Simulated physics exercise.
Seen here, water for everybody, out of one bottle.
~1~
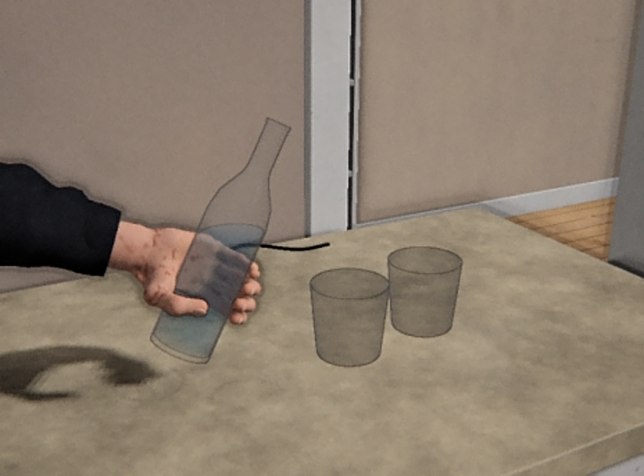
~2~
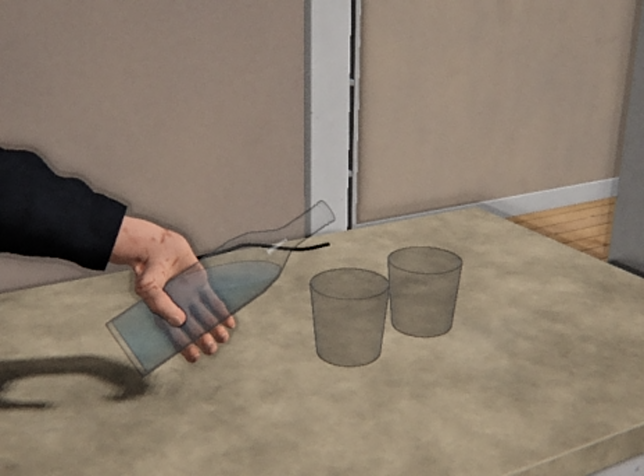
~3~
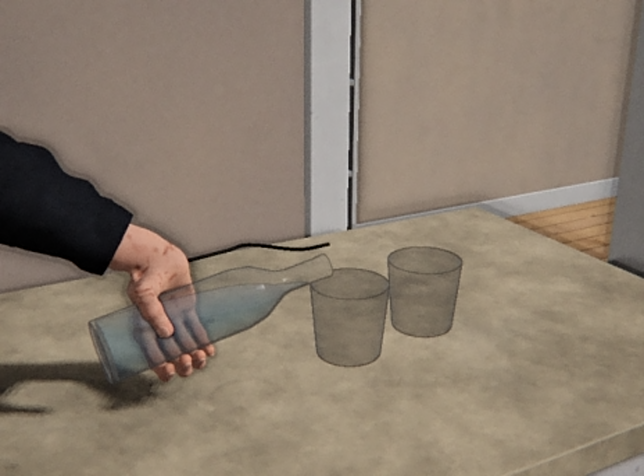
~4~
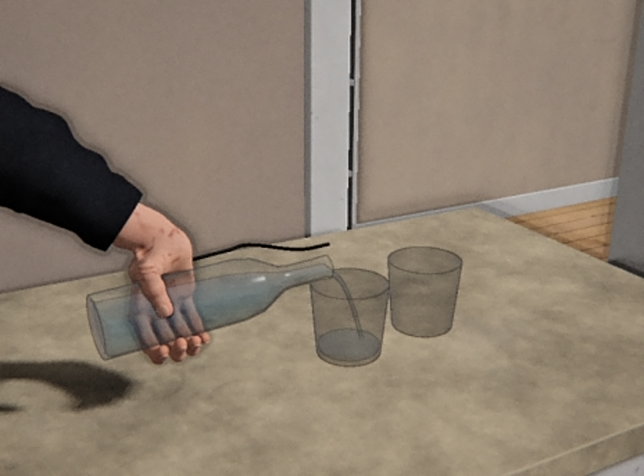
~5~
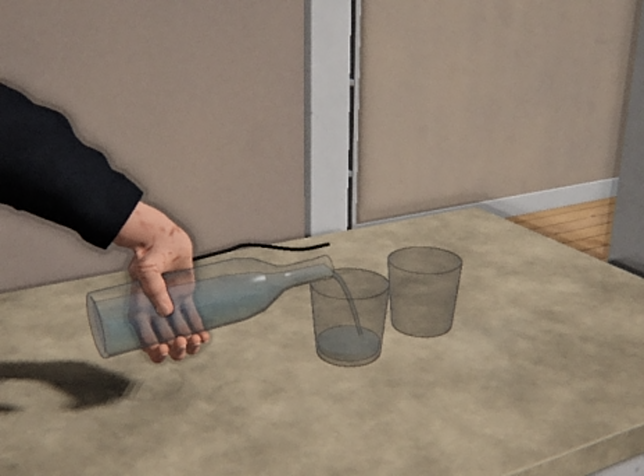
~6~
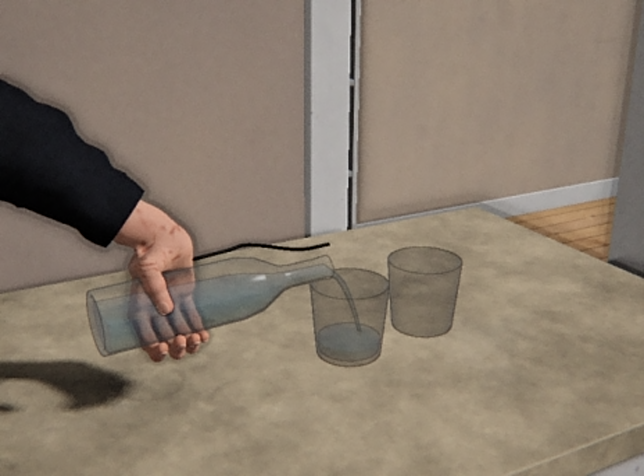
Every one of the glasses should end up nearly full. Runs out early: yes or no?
Yes, early.
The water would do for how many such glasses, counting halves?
It comes to roughly 1.0.
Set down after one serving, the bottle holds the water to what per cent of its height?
My estimate is close to 5 in a hundred.
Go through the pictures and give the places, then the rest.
In the first frame, the bottle is on its way; bottle (230, 235) tipped 30° with all of its load; two glasses, the last at (424, 290).
In the second frame, the water nears the lip; bottle (233, 276) tipped 65° with all of its load; the first is empty.
In the third frame, the water nears the lip; bottle (224, 305) tipped 80° with all of its load; two glasses, the last at (424, 290).
In the fourth frame, pouring; bottle (222, 294) tipped 85° with nearly all of its load; the first is nearly empty.
In the fifth frame, pouring; bottle (222, 293) tipped 85° with nearly all of its load; two glasses, the last at (424, 290).
In the sixth frame, pouring; bottle (222, 292) tipped 90° with nearly all of its load; the first is nearly empty.
A moment on, the first is about half full.
Further on, the first is done and the bottle has a little of its load.
When it is over, the bottle is empty with one filled and the next at a little of a serving.
